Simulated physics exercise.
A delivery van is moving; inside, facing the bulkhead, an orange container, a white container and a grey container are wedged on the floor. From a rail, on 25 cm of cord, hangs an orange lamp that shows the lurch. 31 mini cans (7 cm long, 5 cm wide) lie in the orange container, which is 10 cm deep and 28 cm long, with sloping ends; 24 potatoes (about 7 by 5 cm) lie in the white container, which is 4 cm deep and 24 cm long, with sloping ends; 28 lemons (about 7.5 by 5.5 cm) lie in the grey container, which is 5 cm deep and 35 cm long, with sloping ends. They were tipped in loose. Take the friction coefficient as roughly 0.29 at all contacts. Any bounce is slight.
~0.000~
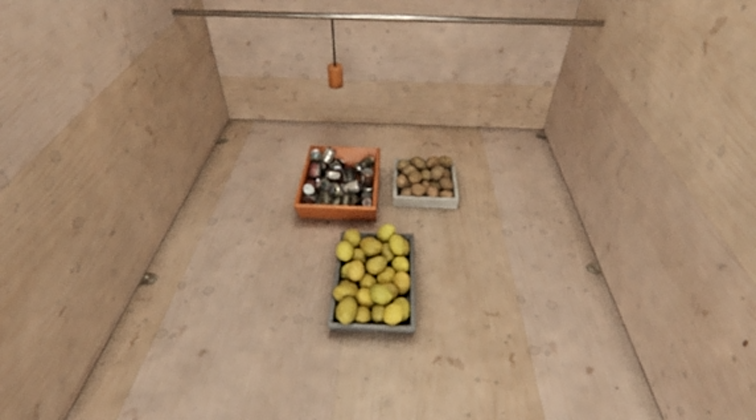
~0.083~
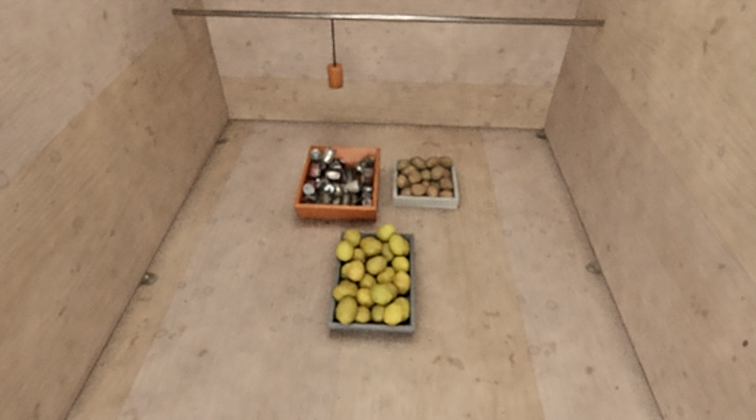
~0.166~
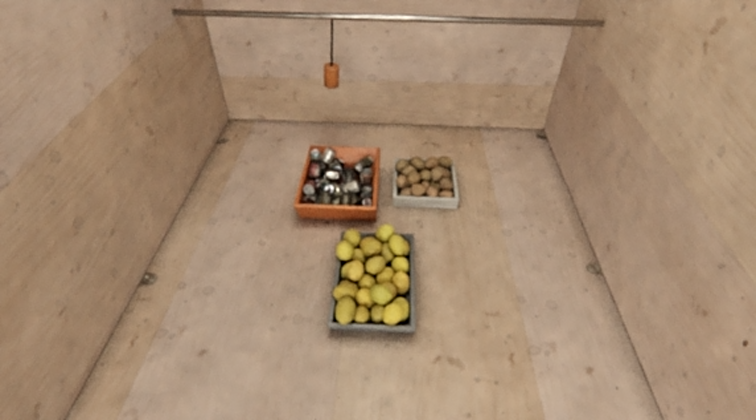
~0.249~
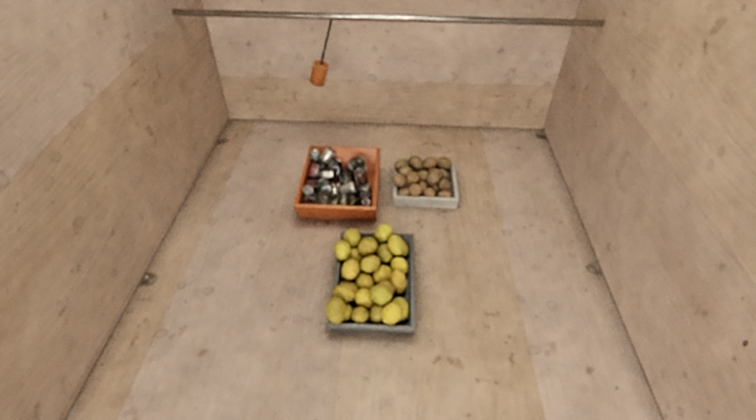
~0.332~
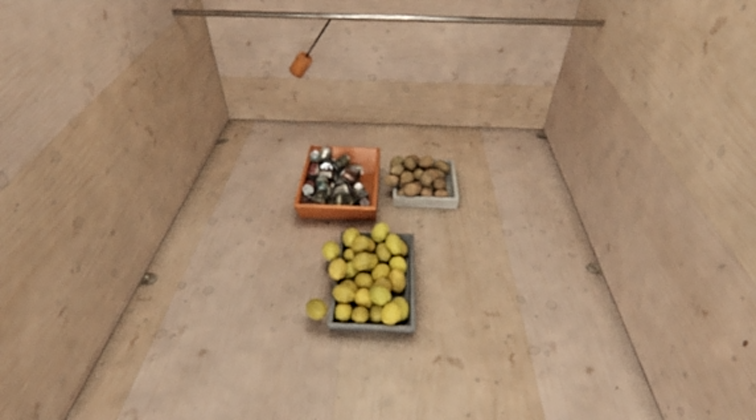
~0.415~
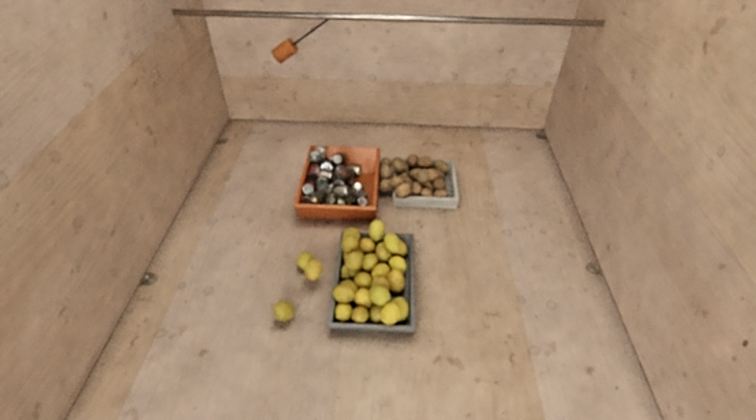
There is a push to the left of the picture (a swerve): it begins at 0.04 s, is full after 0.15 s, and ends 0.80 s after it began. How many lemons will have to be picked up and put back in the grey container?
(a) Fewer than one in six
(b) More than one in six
(b) More than one in six.
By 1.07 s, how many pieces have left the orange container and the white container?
The orange container is at about 1 and the white container at about 8.
After 0.58 s, orange container 31 in, 0 out, white container 18 in, 6 out and grey container 22 in, 6 out.
After 0.78 s, orange container 30 in, 1 out, white container 16 in, 8 out and grey container 22 in, 6 out.
After 1.07 s, orange container 30 in, 1 out, white container 16 in, 8 out and grey container 21 in, 7 out.
Final count (at 1.44 s), orange container 30 in, 1 out, white container 16 in, 8 out and grey container 21 in, 7 out. Asked share, 7 of 28, 25 per cent.
